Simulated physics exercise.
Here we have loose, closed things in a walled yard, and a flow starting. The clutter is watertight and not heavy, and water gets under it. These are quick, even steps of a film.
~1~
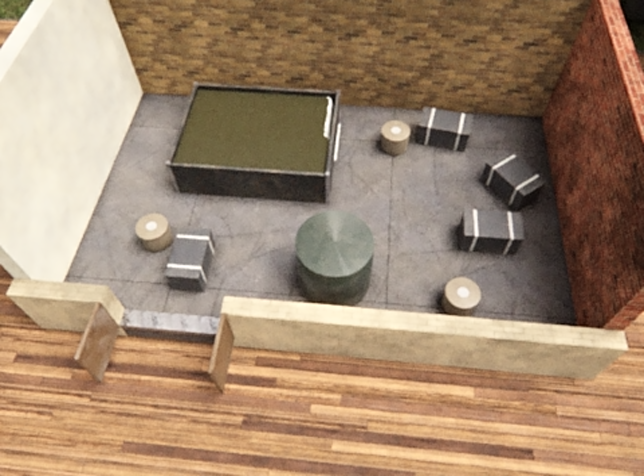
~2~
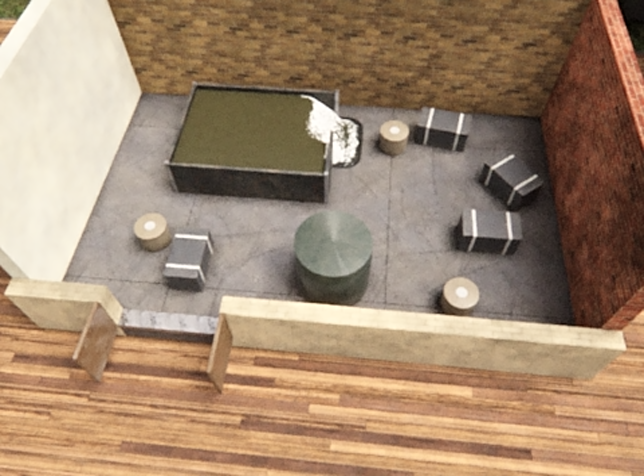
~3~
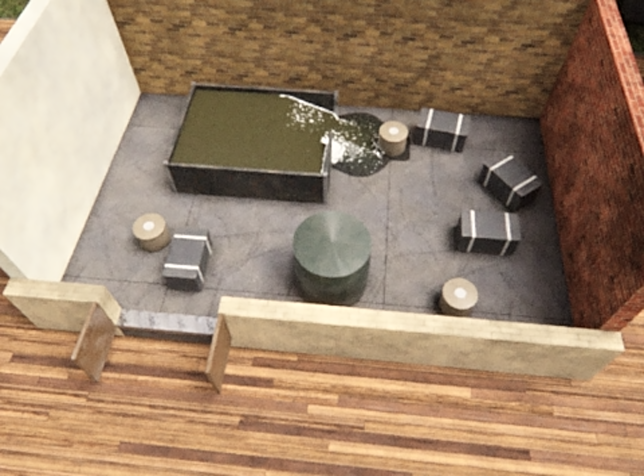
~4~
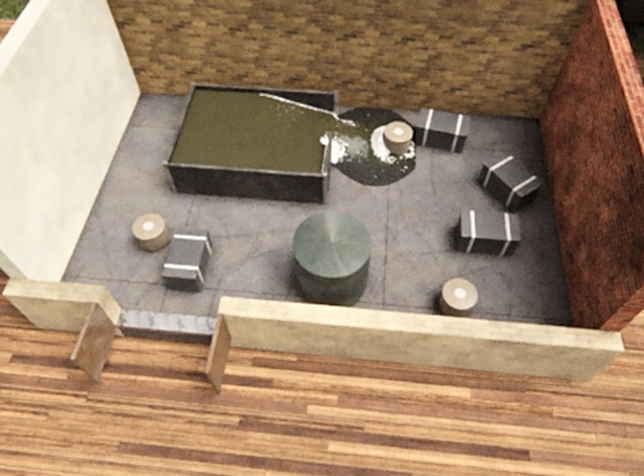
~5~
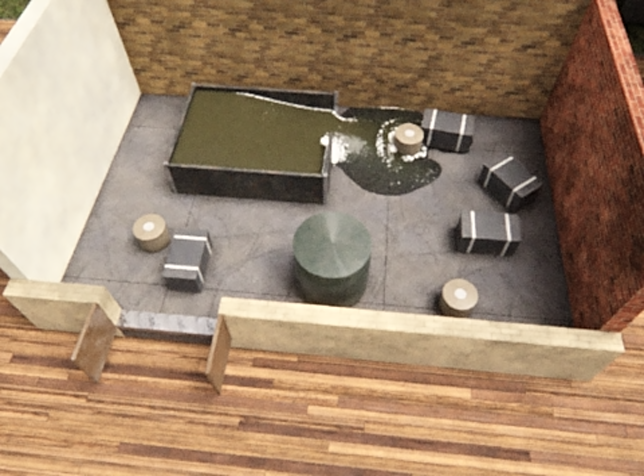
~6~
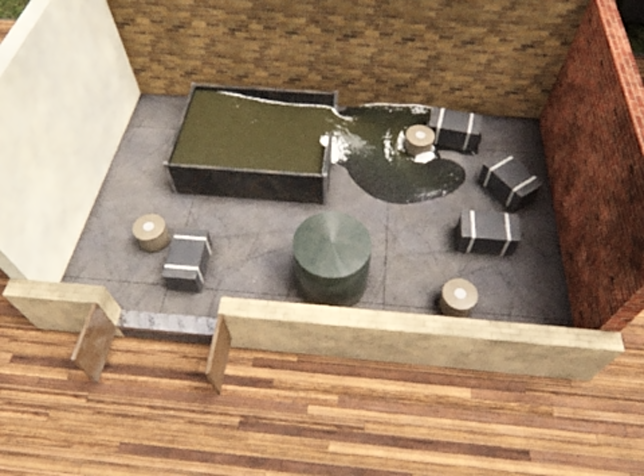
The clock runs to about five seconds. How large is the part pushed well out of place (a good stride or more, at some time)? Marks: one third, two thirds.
It is at least two thirds.
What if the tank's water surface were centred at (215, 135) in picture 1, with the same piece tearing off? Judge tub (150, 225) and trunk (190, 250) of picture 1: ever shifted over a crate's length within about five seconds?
One after the other: Not that far, less than that.
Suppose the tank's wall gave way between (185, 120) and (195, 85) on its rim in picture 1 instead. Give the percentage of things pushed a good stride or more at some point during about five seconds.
About 40 per cent.
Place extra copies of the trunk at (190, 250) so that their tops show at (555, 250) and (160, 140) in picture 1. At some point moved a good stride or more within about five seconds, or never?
As listed: Shifted that much, not that far.
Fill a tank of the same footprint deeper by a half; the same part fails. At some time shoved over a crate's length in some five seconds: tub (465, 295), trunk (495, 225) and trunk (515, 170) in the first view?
In turn: Moved that far, that far or more, moved that far.
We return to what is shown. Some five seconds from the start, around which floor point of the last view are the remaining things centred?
Near (368, 274).
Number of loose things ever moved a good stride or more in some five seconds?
It comes to 5.
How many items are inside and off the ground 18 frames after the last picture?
It comes to 4.
A moment on, 2 of 7 are well off their spots; 0 afloat.
Next, 2 of 7 are well off their spots; 2 afloat.
Later, 4 of 7 are well off their spots; 4 afloat.
In the end, 5 of 7 are well off their spots, and 5 have been at some point; 5 afloat.
